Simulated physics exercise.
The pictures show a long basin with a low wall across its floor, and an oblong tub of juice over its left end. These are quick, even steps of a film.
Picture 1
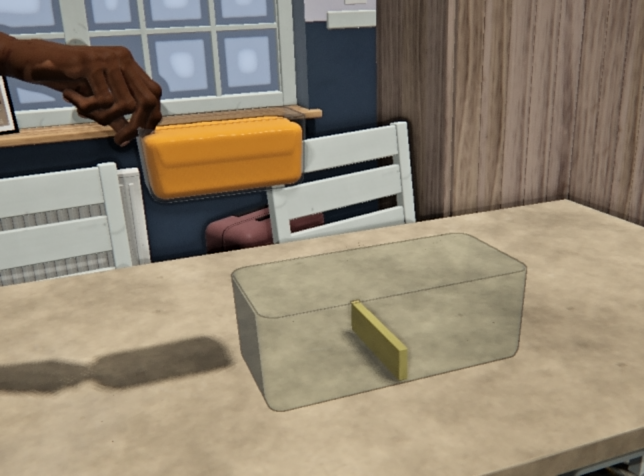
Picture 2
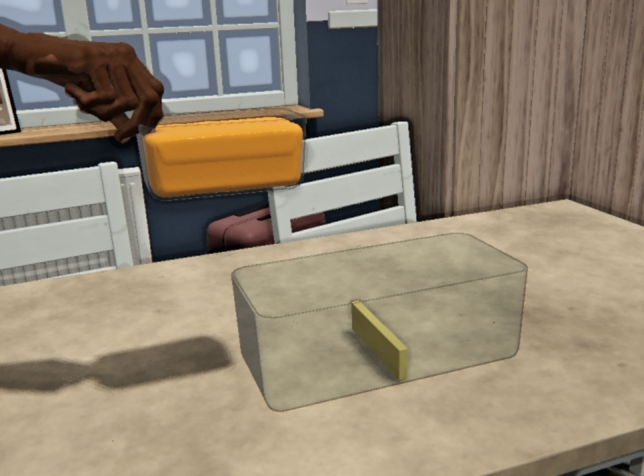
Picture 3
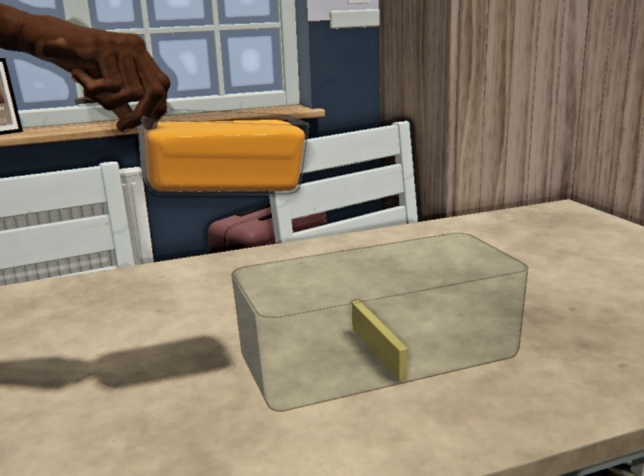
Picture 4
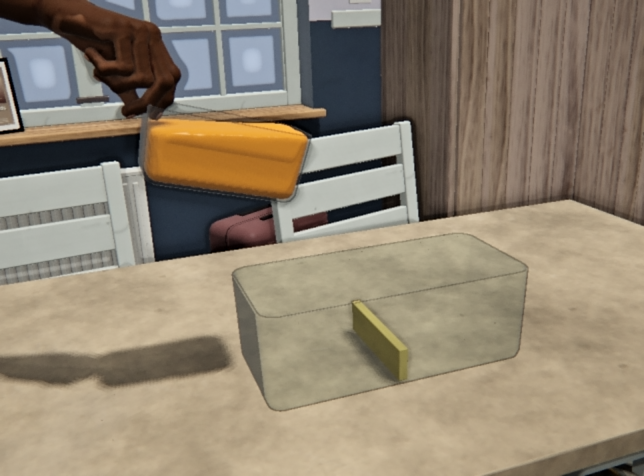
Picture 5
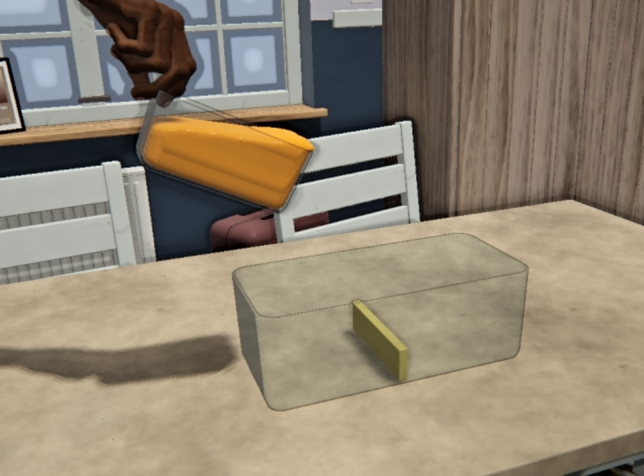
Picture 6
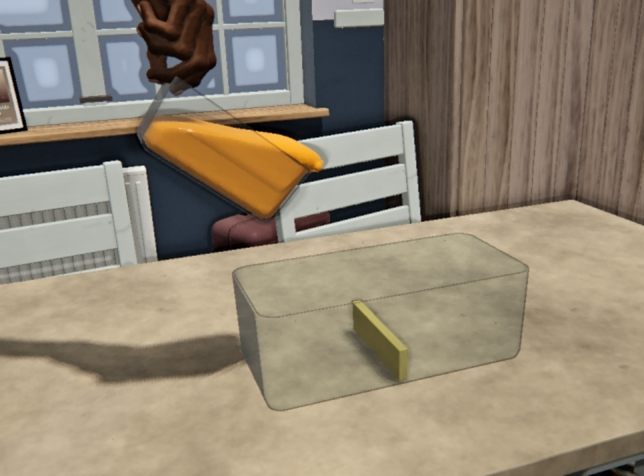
A hand held an orange tub of juice above a table and tilted it further and further to the right, over the left end of a clear basin with a low wall inside.
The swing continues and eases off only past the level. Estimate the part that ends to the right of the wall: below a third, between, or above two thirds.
It comes to less than a third.
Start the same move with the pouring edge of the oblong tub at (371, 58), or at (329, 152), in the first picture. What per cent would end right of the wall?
First some 70, then 30 per cent.
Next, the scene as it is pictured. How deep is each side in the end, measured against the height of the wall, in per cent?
The left part 60 per cent, the right part 20.
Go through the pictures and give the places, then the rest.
In the first frame, it leans 0°; its right rim is at (295, 113); the juice meets the walls at (140, 135) and (292, 121); the long basin's rim runs from (244, 295) to (495, 250); the wall's top is at (377, 325).
In the second frame, it leans 2°; its right rim is at (296, 115); the juice meets the walls at (141, 134) and (293, 122).
In the third frame, it leans 7°; its right rim is at (299, 122); the juice meets the walls at (144, 130) and (295, 125).
In the fourth frame, it leans 15°; its right rim is at (301, 133); the juice meets the walls at (145, 126) and (298, 129).
In the fifth frame, it leans 26°; its right rim is at (302, 148); the juice meets the walls at (147, 126) and (299, 140); 3 per cent is over the edge.
In the sixth frame, it leans 39°; its right rim is at (300, 166); the juice meets the walls at (146, 124) and (282, 146); 9 per cent is over the edge.
A moment on, the oblong tub is tipped right over and 10 per cent is still to pour, 46 is left of the wall and 0 right of it.
Next, the oblong tub is tipped right over and 2 per cent is still to pour, 73 is left of the wall and 4 right of it.
Then the oblong tub is tipped right over and 0 per cent is still to pour, 68 is left of the wall and 21 right of it.
Later the oblong tub is tipped right over and 0 per cent is still to pour, 68 is left of the wall and 23 right of it.
Finally, 68 per cent lies left of the wall, 23 right of it and 9 outside.
